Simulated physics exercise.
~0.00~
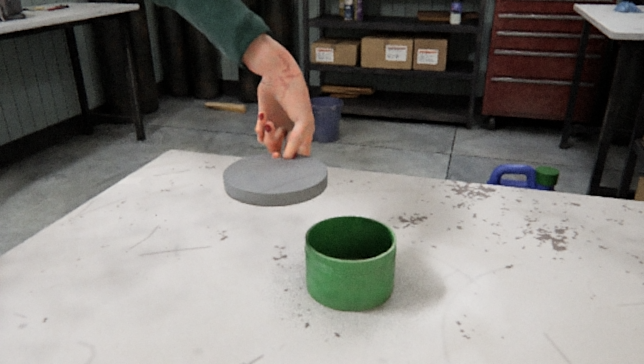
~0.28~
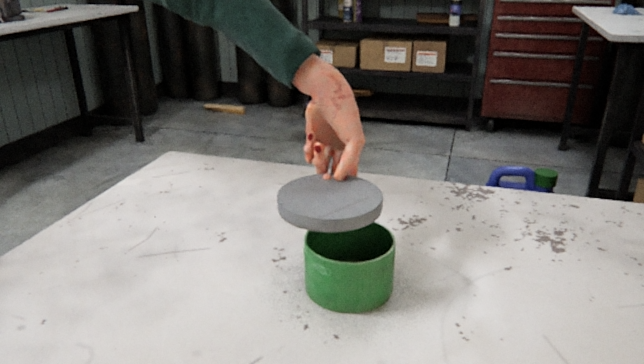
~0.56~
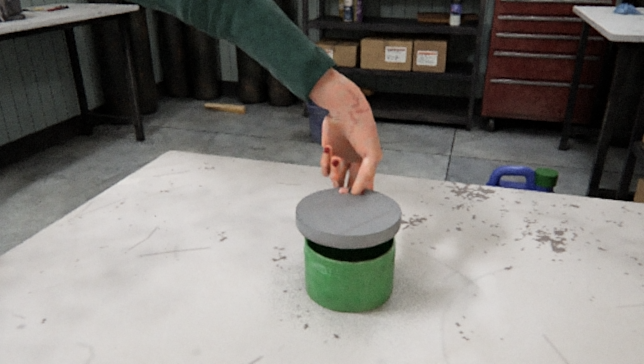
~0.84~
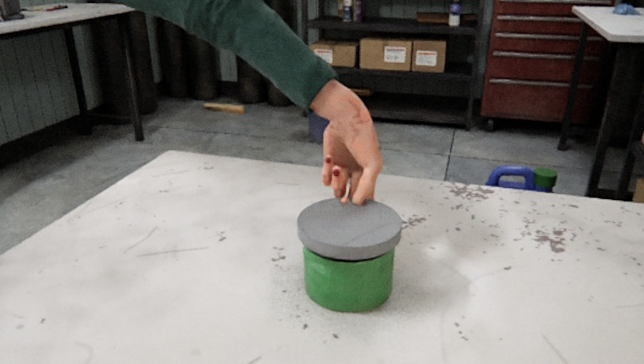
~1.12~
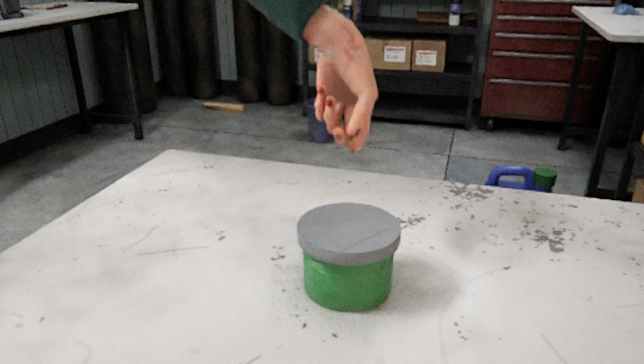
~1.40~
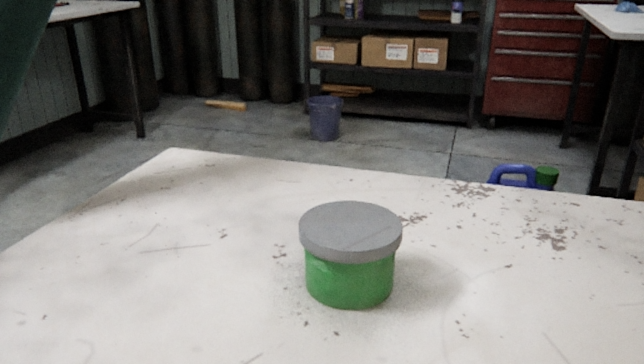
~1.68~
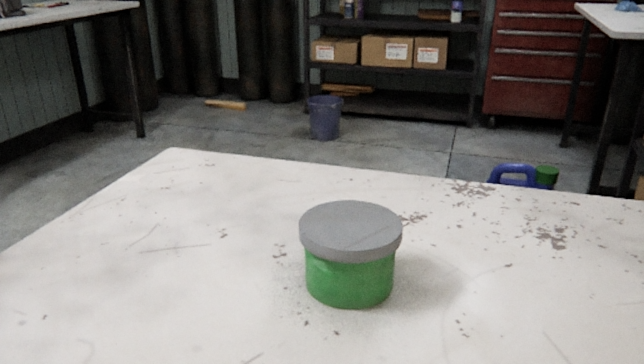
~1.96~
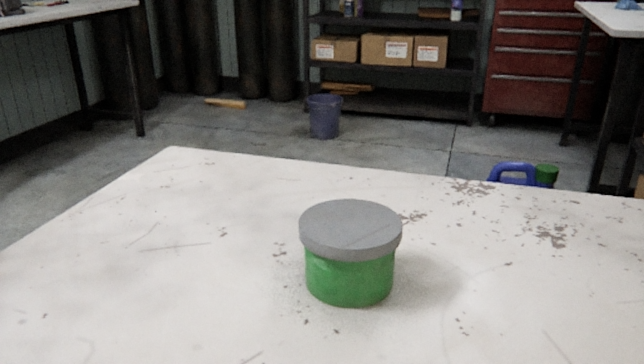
A hand held a round grey coaster above a white table, moved it right and lowered it onto an open green container. The hand let go and drew back out of view, and the coaster stayed resting on the rim, covering the opening.
